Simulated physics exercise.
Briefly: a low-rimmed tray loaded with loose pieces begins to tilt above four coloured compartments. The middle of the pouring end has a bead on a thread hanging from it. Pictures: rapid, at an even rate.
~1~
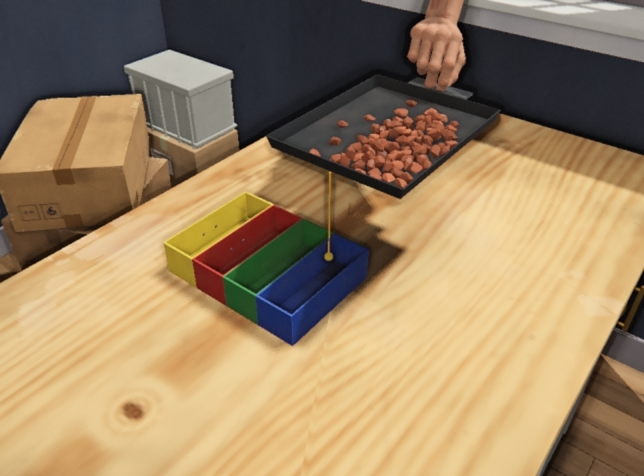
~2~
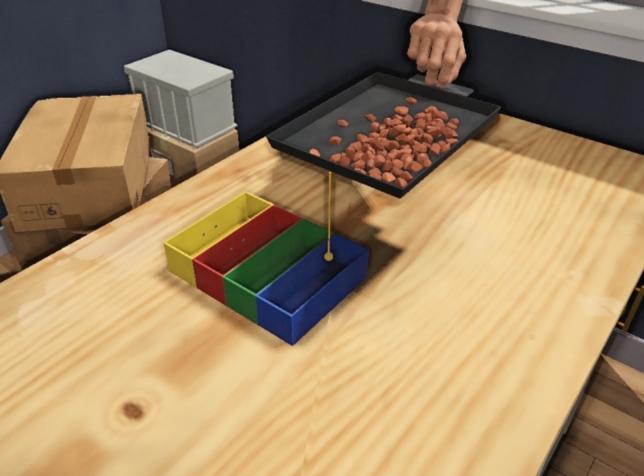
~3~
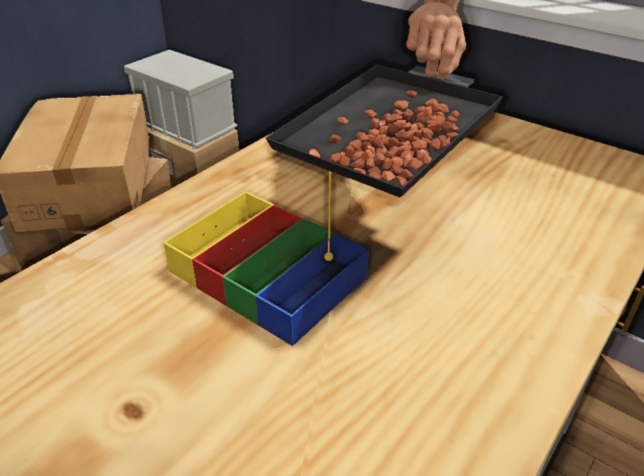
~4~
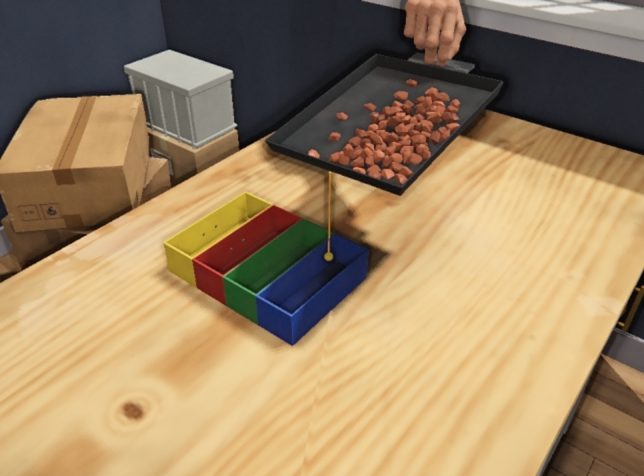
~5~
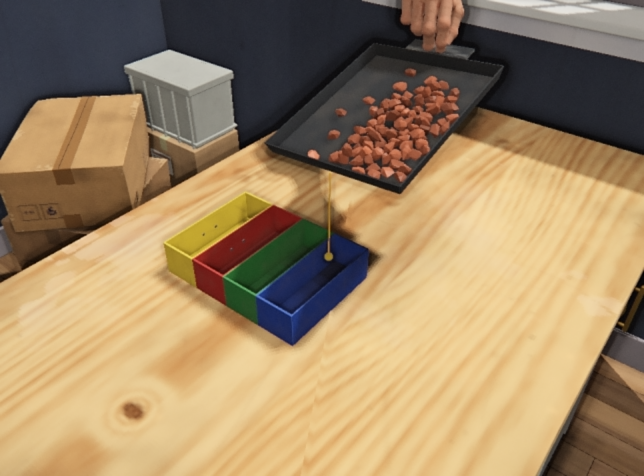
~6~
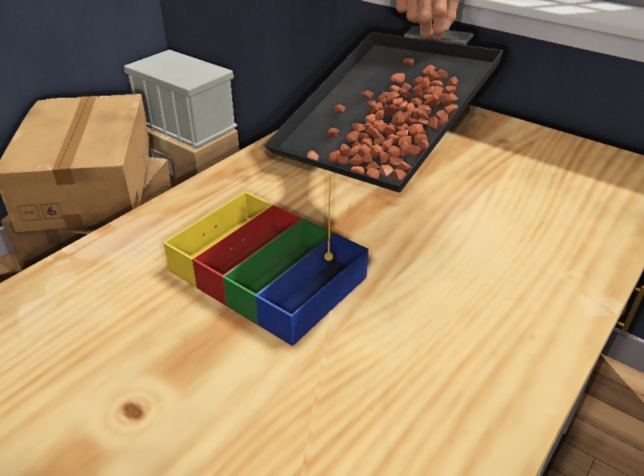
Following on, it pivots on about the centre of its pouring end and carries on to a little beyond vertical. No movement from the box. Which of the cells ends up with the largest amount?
The green cell ends up with the largest amount.
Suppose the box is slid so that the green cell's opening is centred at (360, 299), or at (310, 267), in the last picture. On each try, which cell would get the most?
First place: Yellow; second place: Red.
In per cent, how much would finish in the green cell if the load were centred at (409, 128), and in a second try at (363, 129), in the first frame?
Estimates in order: 40 percent, 40 percent.
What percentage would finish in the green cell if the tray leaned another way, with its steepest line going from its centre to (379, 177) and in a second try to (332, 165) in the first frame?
First case around 0 per cent, second case 20 per cent.
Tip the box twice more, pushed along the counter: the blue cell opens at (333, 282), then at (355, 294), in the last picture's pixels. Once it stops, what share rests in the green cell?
First try: Roughly 40 per cent; second try: Roughly 20 per cent.
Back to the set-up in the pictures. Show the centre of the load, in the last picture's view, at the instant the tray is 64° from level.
Load centre: Approx. (328, 144).
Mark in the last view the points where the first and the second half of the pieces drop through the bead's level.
Near (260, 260) to start, and near (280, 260) afterwards.
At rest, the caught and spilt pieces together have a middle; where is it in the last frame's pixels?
Centre at rest: Close to (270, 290).
Shortly afterwards, tray tipped steeply; all but a few on the tray; only a few falling or outside the box.
Next, tray tipped past a quarter turn; a little on the tray; near a third in the green cell; near a quarter in the blue cell; a little in the red cell; near a quarter falling or outside the box.
Some moments later, tray tipped past a quarter turn; near half in the green cell; near a quarter in the blue cell; near a quarter in the red cell; a little falling or outside the box.
In the end, tray tipped past a quarter turn; near half in the green cell; near a quarter in the blue cell; near a quarter in the red cell; none at all in the yellow cell; a little outside the box.
